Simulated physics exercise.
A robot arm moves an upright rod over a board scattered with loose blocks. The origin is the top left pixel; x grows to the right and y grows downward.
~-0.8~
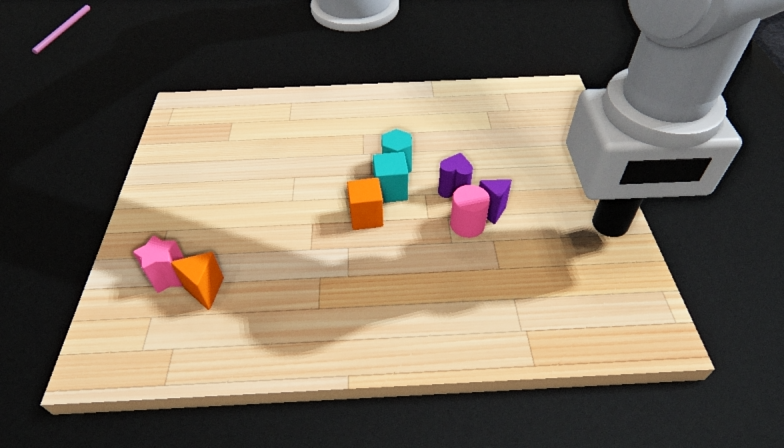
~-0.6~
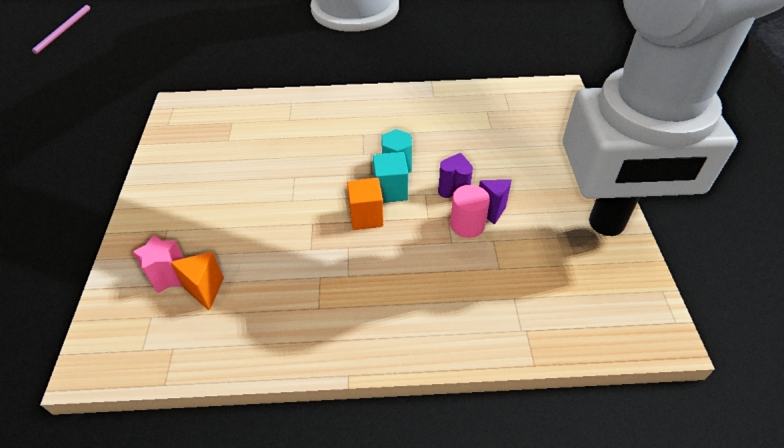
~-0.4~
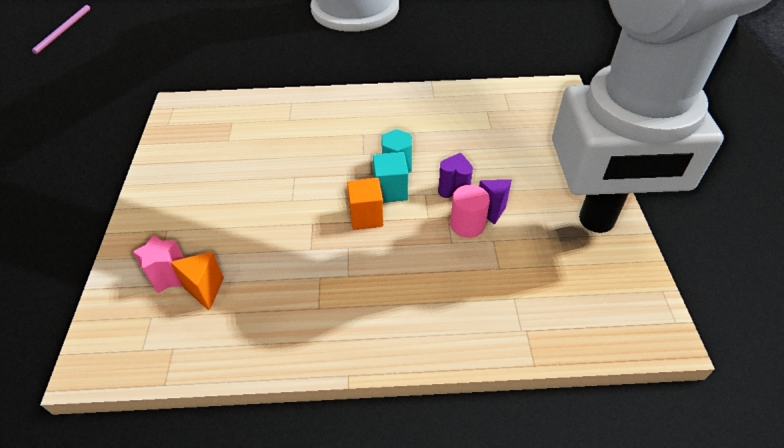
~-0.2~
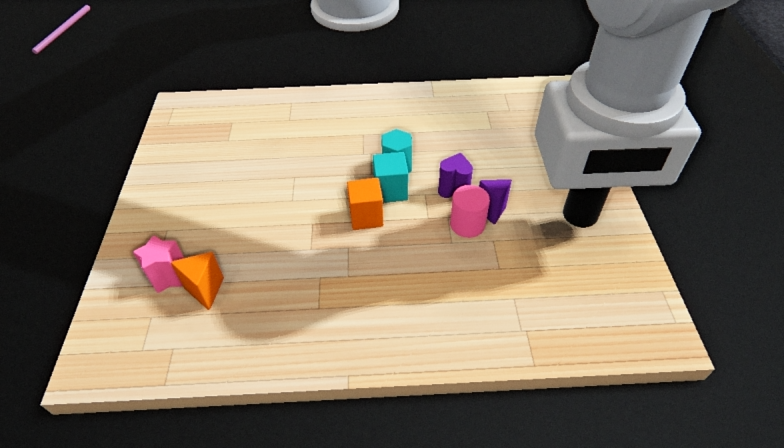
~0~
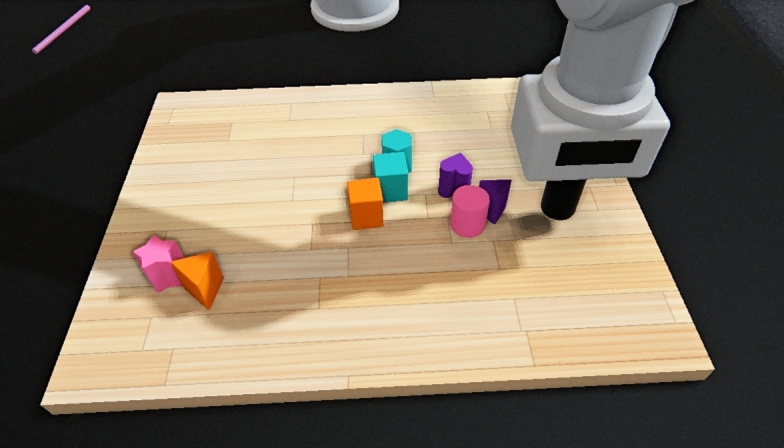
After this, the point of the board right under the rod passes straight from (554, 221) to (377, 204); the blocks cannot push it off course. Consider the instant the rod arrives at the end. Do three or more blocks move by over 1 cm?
Yes, that is how it ends up.
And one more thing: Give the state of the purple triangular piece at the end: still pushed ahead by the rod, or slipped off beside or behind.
That block drops off.
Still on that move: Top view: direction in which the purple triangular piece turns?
Seen from above, its turn is clockwise.
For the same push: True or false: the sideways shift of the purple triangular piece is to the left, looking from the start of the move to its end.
That is false.
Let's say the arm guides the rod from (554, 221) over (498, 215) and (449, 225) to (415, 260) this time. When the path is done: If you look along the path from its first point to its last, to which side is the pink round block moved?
It goes toward the left-hand side.
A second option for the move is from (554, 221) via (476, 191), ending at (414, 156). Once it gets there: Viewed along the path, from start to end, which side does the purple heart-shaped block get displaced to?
Leftward.
On the path given first. One third of the way, rod at (495, 203); pink round block at (461, 198); purple triangular piece at (472, 179).
Two thirds of the way, rod at (435, 197); pink round block at (424, 206); purple triangular piece at (417, 167), turned 30° clockwise.
At the end, rod at (376, 193); orange square at (349, 193), turned 30° anticlockwise; turquoise square at (365, 154), turned 60° clockwise; pink round block at (422, 207); purple triangular piece at (406, 160), turned 65° clockwise.
